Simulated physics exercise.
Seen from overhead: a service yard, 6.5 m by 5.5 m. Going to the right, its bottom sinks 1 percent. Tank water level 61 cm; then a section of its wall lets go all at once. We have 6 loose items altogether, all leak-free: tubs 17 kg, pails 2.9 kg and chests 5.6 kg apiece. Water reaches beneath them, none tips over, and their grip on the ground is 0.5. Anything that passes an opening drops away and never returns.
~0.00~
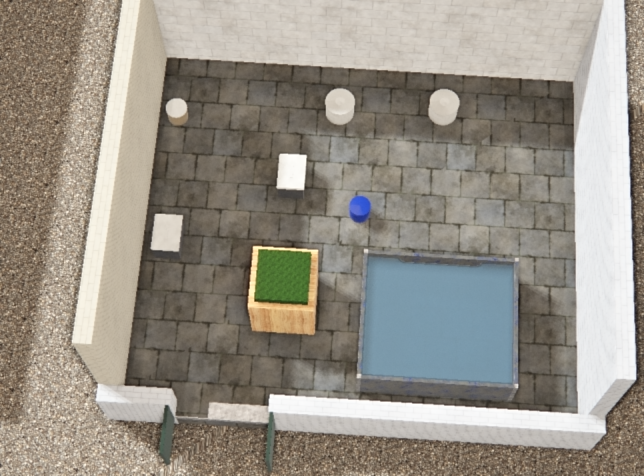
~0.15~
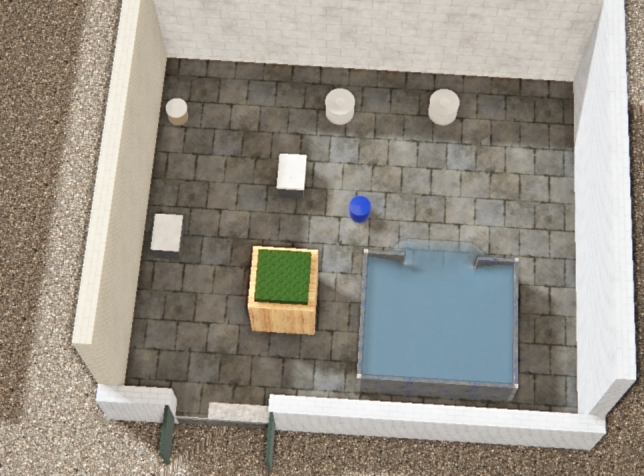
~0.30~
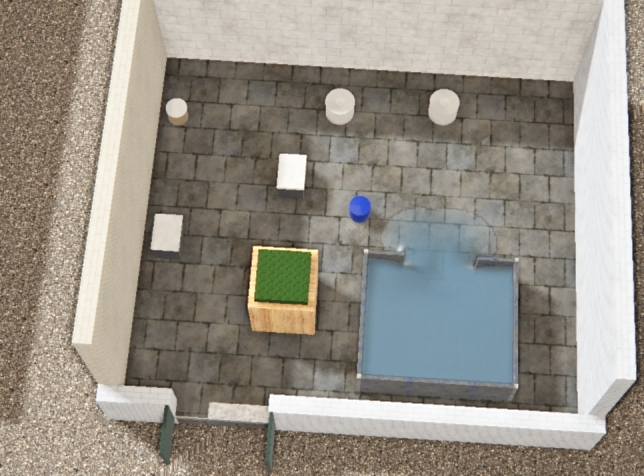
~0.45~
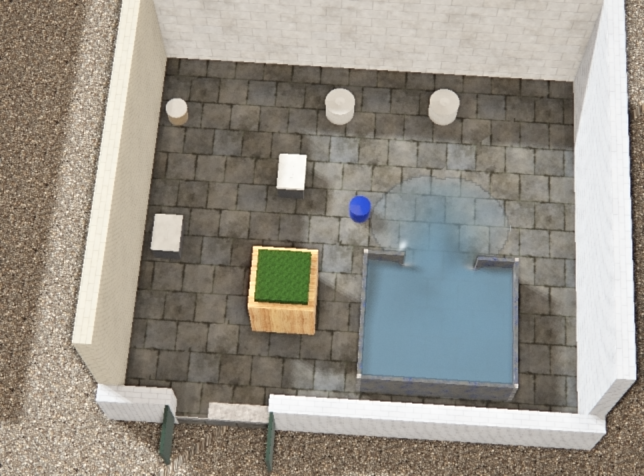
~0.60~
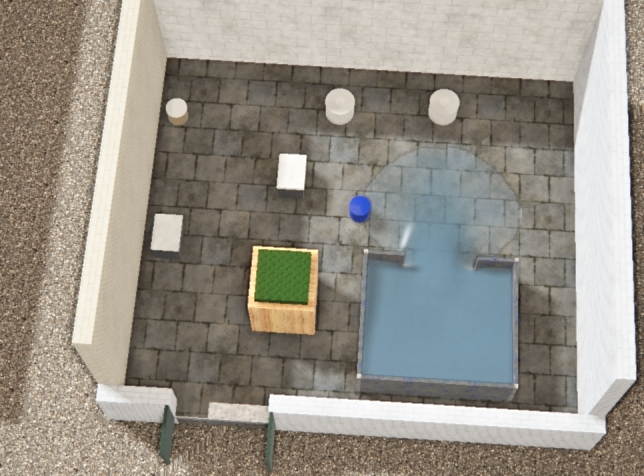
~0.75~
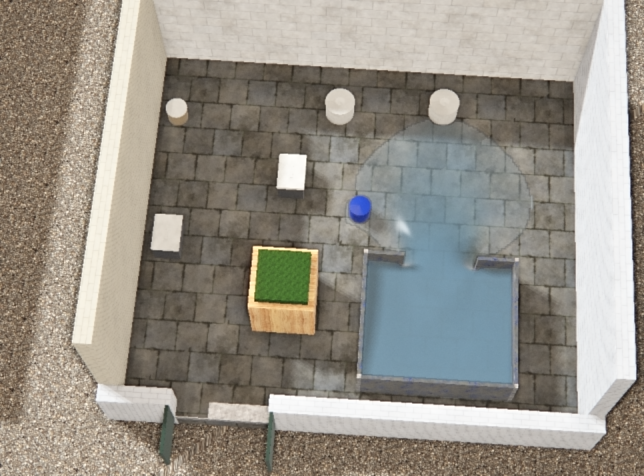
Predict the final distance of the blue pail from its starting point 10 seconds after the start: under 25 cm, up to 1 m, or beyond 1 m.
The blue pail ends up up to 1 m from its start.
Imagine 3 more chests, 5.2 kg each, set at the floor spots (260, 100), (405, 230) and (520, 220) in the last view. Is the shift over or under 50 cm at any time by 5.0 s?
Taking them in the order given: Exceeds it, exceeds it and exceeds it.
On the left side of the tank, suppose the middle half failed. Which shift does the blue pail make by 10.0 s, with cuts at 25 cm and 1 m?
The blue pail is swept away.
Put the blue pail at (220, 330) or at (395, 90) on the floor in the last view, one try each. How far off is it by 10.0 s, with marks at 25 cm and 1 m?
I'd expect that it gets borne away first and gets borne away second.
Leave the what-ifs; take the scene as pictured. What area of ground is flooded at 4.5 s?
Roughly 24 m2 of it is wet.
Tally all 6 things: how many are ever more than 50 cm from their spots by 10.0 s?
6.
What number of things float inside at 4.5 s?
The count is 1.
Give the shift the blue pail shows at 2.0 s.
Displacement near 50 cm.
After 2.0 s the blue pail is near (327, 202), 0.5 m from its start, aground; 0 of 6 are out; 1 afloat.
After 4.5 s the blue pail is near (327, 202), 0.5 m from its start, aground; 0 of 6 are out; 1 afloat.
After 7.0 s the blue pail is near (327, 202), 0.5 m from its start, aground; 0 of 6 are out; 1 afloat.
After 10.0 s the blue pail is near (325, 204), 0.5 m from its start, afloat; 2 of 6 are out; 2 afloat.
